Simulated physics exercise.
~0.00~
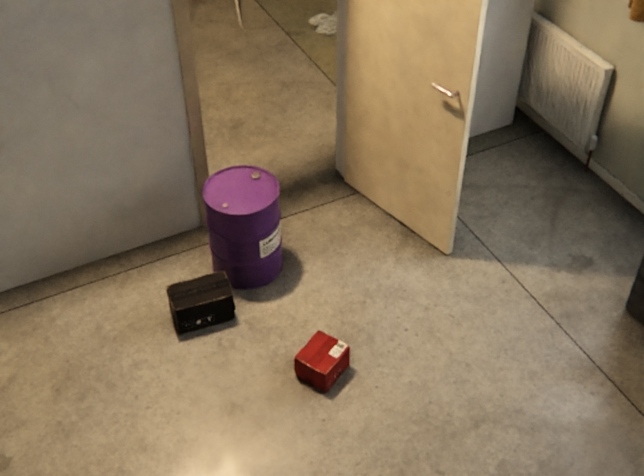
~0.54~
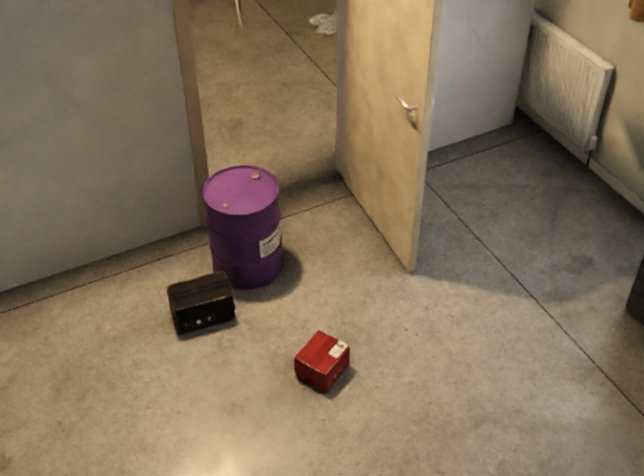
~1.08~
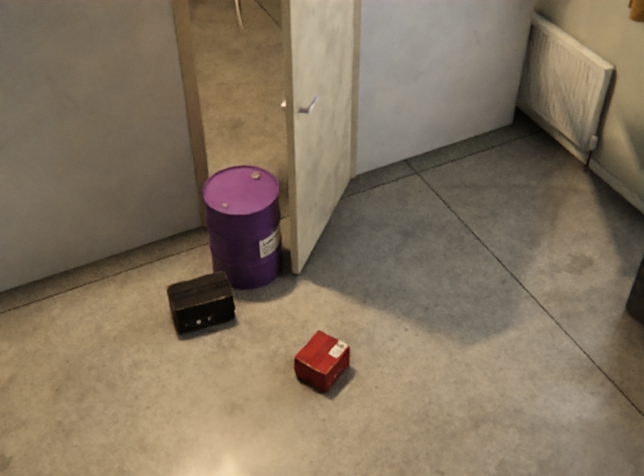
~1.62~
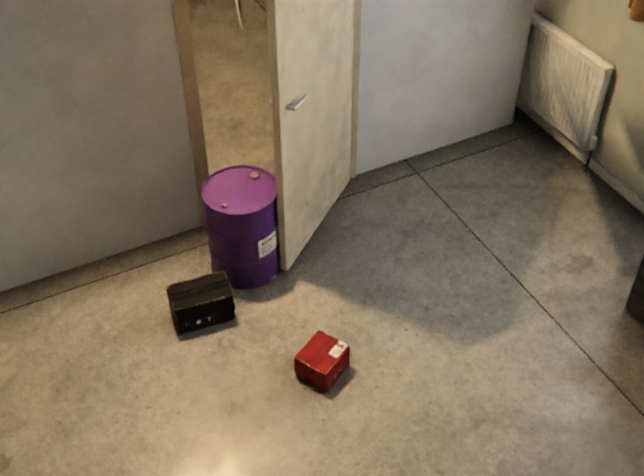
The clip shows a wide-open door beside a purple drum, with a black parcel and a red parcel on the concrete floor. The door swings partway closed toward the drum and comes to rest against it, still ajar, while the drum and parcels stay in place.
